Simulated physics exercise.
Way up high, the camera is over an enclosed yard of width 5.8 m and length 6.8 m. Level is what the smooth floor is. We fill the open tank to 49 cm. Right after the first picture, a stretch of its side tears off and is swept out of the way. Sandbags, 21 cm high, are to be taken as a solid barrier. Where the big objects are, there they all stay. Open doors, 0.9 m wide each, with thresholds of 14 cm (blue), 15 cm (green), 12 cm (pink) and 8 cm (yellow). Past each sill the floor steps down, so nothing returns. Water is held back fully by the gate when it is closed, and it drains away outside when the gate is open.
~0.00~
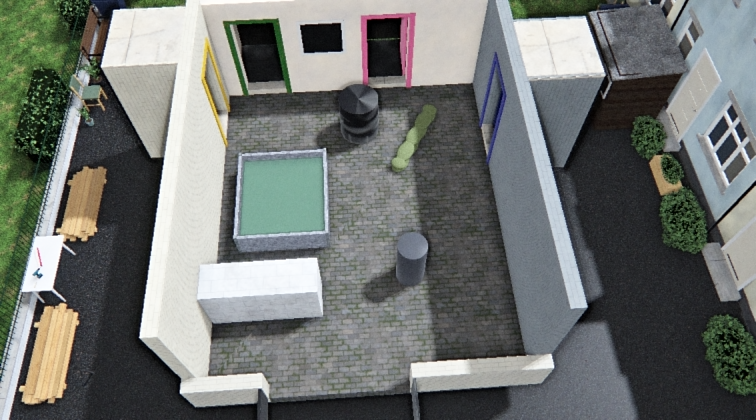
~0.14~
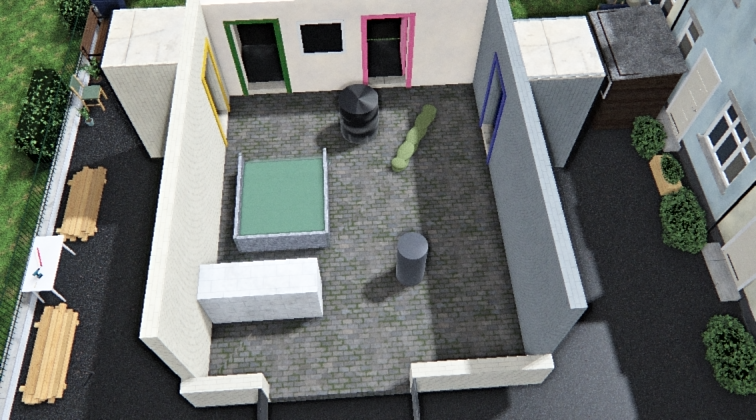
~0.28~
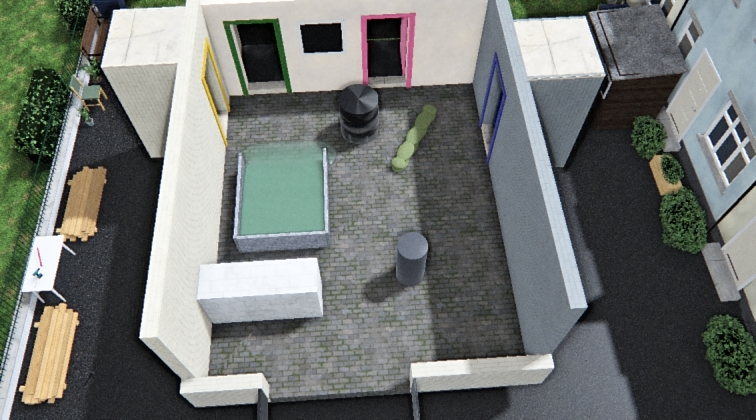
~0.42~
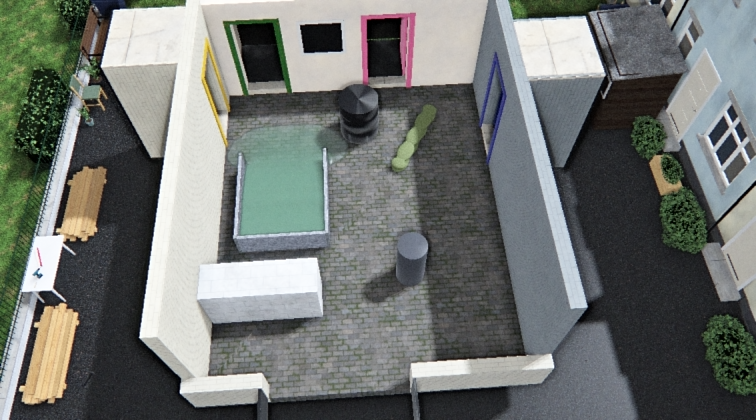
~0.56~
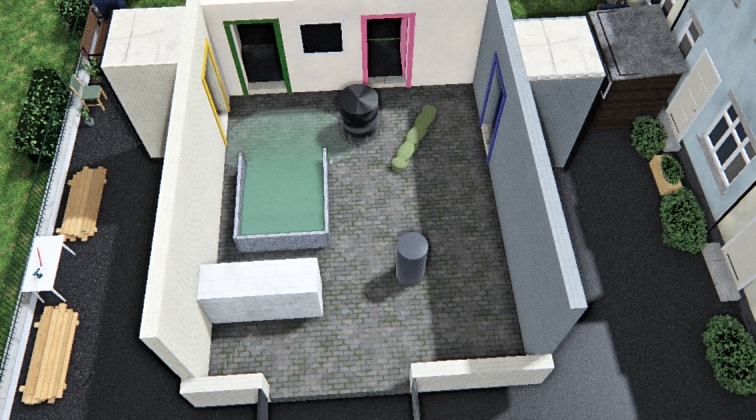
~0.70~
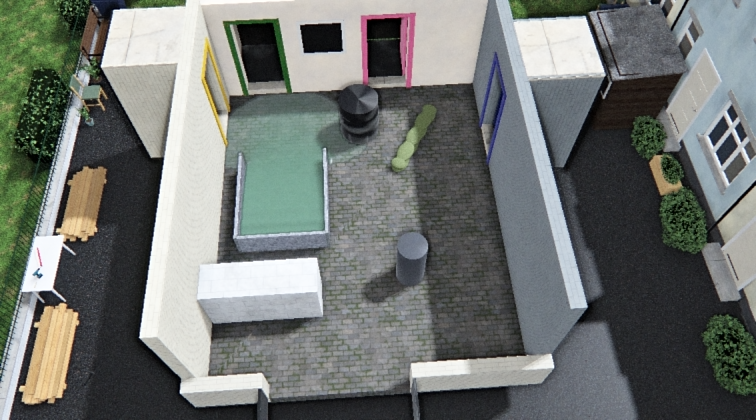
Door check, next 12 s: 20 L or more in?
As I see it, blue door: Beneath the limit. Green door: Above the limit. Pink door: Beneath the limit. Yellow door: Above the limit.
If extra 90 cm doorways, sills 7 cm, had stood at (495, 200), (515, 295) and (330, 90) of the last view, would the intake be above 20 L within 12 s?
Less, less, more.
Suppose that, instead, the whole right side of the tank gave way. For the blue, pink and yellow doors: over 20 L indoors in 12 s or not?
In that case, blue door: Less than that, pink door: Less than that, yellow door: Less than that.
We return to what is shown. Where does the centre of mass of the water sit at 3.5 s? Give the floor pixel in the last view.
Centre: Roughly (307, 140) px.
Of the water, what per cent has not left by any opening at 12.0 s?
Around 82 percent of the water.
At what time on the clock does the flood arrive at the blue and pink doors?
Arrival: Blue 3.4 s, pink 1.6 s.
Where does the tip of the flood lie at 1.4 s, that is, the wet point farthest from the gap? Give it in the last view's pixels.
I'd mark it close to (368, 94).
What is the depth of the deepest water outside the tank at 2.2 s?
It gets to some 30 cm.
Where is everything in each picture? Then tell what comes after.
The first frame shows still water, 49 cm deep, in the open tank at (282, 194).
In the second frame, the front is at a hidden place, 0.9 m from the gap on the open tank's far side; 0.3 m2 of floor is under water; 49 cm left at the back of the open tank.
In the third frame, the front is at (332, 152), 1.1 m from the gap on the open tank's far side; 1.1 m2 of floor is under water; 49 cm left at the back of the open tank.
In the fourth frame, the front is at (334, 136), 1.3 m from the gap on the open tank's far side; 2.2 m2 of floor is under water; 49 cm left at the back of the open tank.
In the fifth frame, water pours out on the open tank's far side and has run 1.7 m, to (312, 111); typically 6 cm deep outside, 48 cm at the open tank's back.
In the sixth frame, water pours out on the open tank's far side and has run 2.2 m, to (302, 94); typically 5 cm deep outside, 42 cm at the open tank's back.
After 1.4 s water covers 20 % of the floor and is deepest (30 cm) near (292, 98); blue door not reached, green door 27 cm at the sill, 19 L in, pink door not reached, yellow door 12 cm at the sill, 0 L in.
After 2.2 s water covers 20 % of the floor and is deepest (30 cm) near (276, 105); blue door not reached, green door 30 cm at the sill, 68 L in, pink door 8 cm at the sill, 0 L in, yellow door 16 cm at the sill, 11 L in.
After 3.5 s water covers 30 % of the floor and is deepest (19 cm) near (339, 126); blue door 2 cm at the sill, 0 L in, green door 18 cm at the sill, 121 L in, pink door 8 cm at the sill, 0 L in, yellow door 17 cm at the sill, 71 L in.
After 7.0 s water covers 70 % of the floor and is deepest (10 cm) near (216, 286); blue door 4 cm at the sill, 0 L in, green door 7 cm at the sill, 125 L in, pink door 5 cm at the sill, 0 L in, yellow door 8 cm at the sill, 111 L in.
After 12.0 s water covers 85 % of the floor and is deepest (6 cm) near (500, 369); blue door 3 cm at the sill, 0 L in, green door 4 cm at the sill, 125 L in, pink door 4 cm at the sill, 0 L in, yellow door 6 cm at the sill, 111 L in.
